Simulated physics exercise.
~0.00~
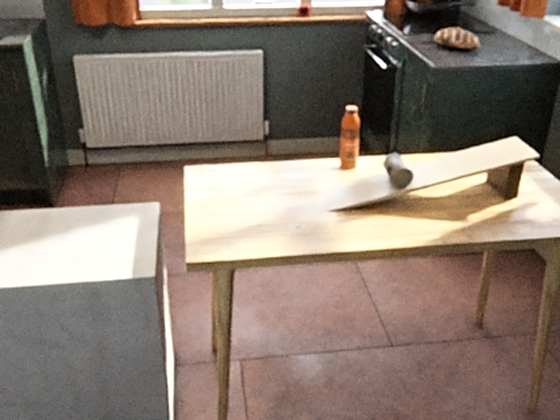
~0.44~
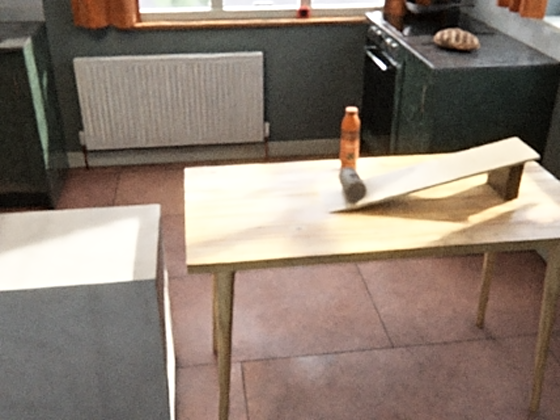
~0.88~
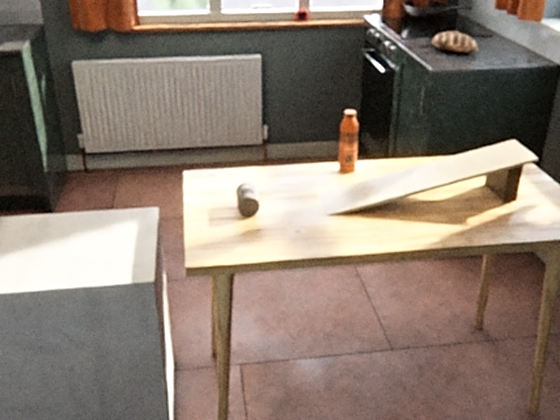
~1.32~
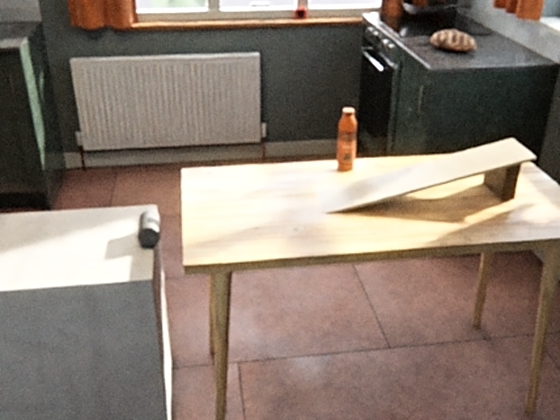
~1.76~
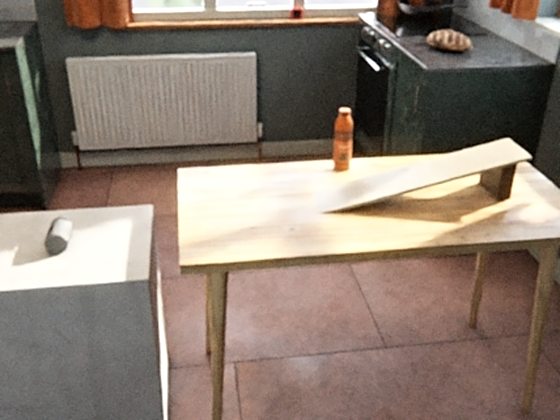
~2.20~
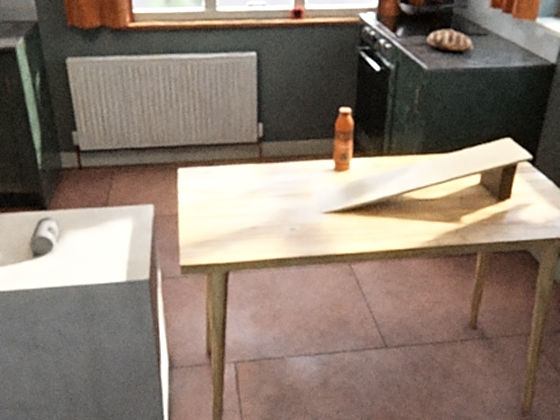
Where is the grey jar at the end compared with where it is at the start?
At the start the grey jar is on the sloping board on the wooden table, to the right of the orange bottle. By the end it lies on its side on the lower pale top across the gap, at the far left of the view.
